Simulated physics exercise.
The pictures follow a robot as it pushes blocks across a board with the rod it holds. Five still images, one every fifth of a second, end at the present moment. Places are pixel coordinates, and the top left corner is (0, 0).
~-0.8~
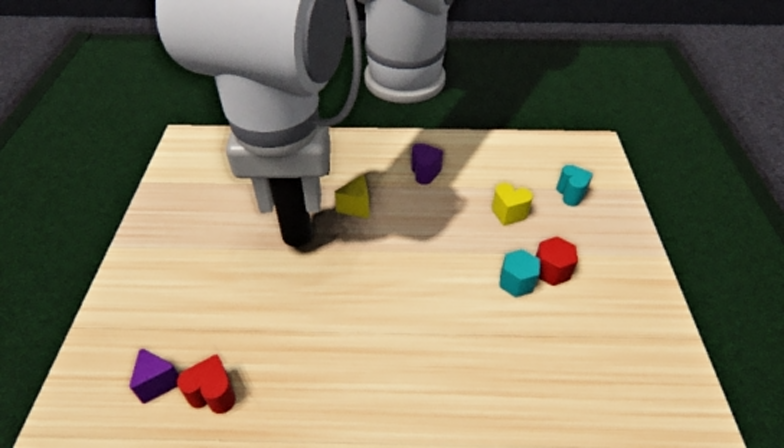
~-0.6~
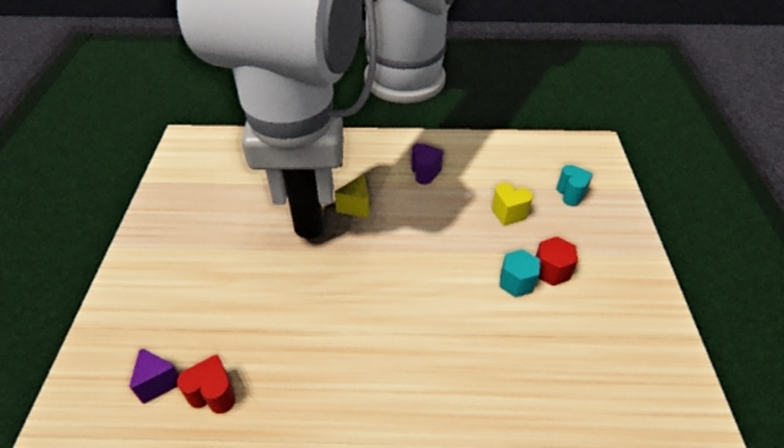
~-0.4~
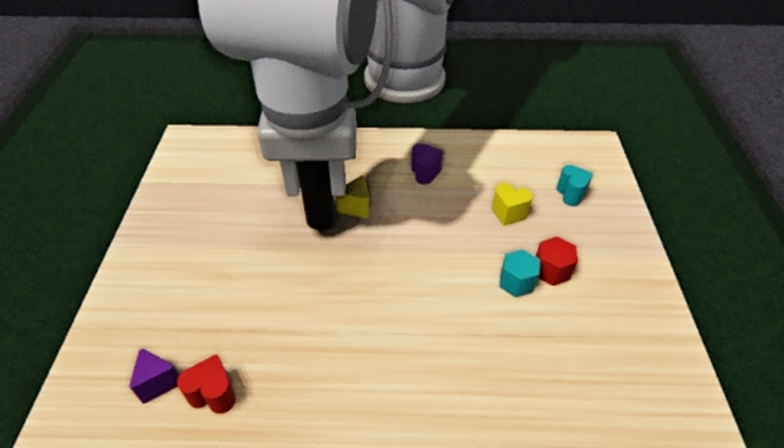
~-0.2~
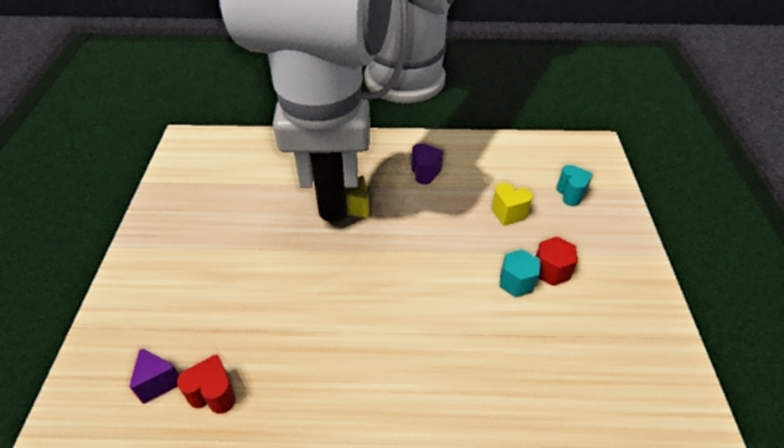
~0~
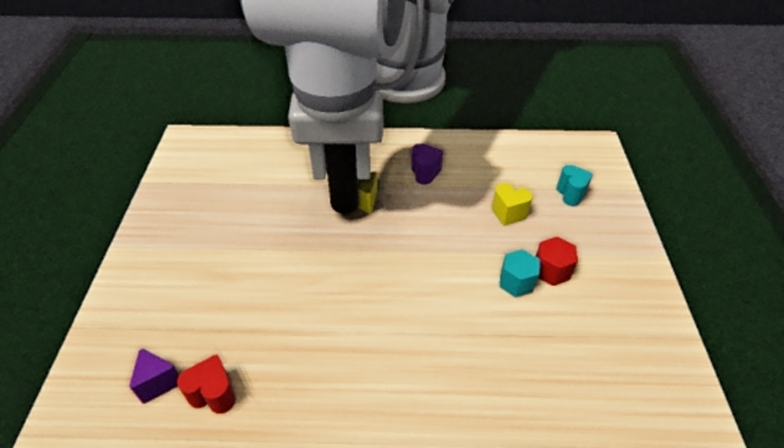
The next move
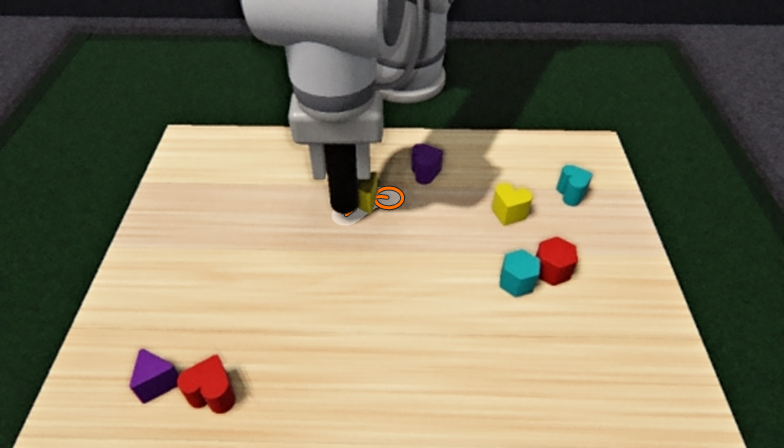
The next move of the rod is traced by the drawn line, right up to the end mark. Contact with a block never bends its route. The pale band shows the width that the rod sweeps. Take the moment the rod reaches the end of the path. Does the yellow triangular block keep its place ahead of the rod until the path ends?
My answer is no.
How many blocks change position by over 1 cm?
Expect one.
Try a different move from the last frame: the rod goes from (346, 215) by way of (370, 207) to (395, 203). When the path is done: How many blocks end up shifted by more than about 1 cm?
My best guess is that a single block moves over 1 cm.
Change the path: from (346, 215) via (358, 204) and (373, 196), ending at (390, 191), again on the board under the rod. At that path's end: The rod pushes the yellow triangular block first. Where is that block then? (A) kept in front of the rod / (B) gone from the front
I'll go with A - kept in front of the rod.
Path on the board, from (346, 215) over (359, 206) and (372, 198) to (389, 198).
On the path given first. Halfway along, rod at (365, 190); yellow triangular block at (383, 169).
At the end, rod at (389, 187); yellow triangular block at (398, 162); purple heart in place.
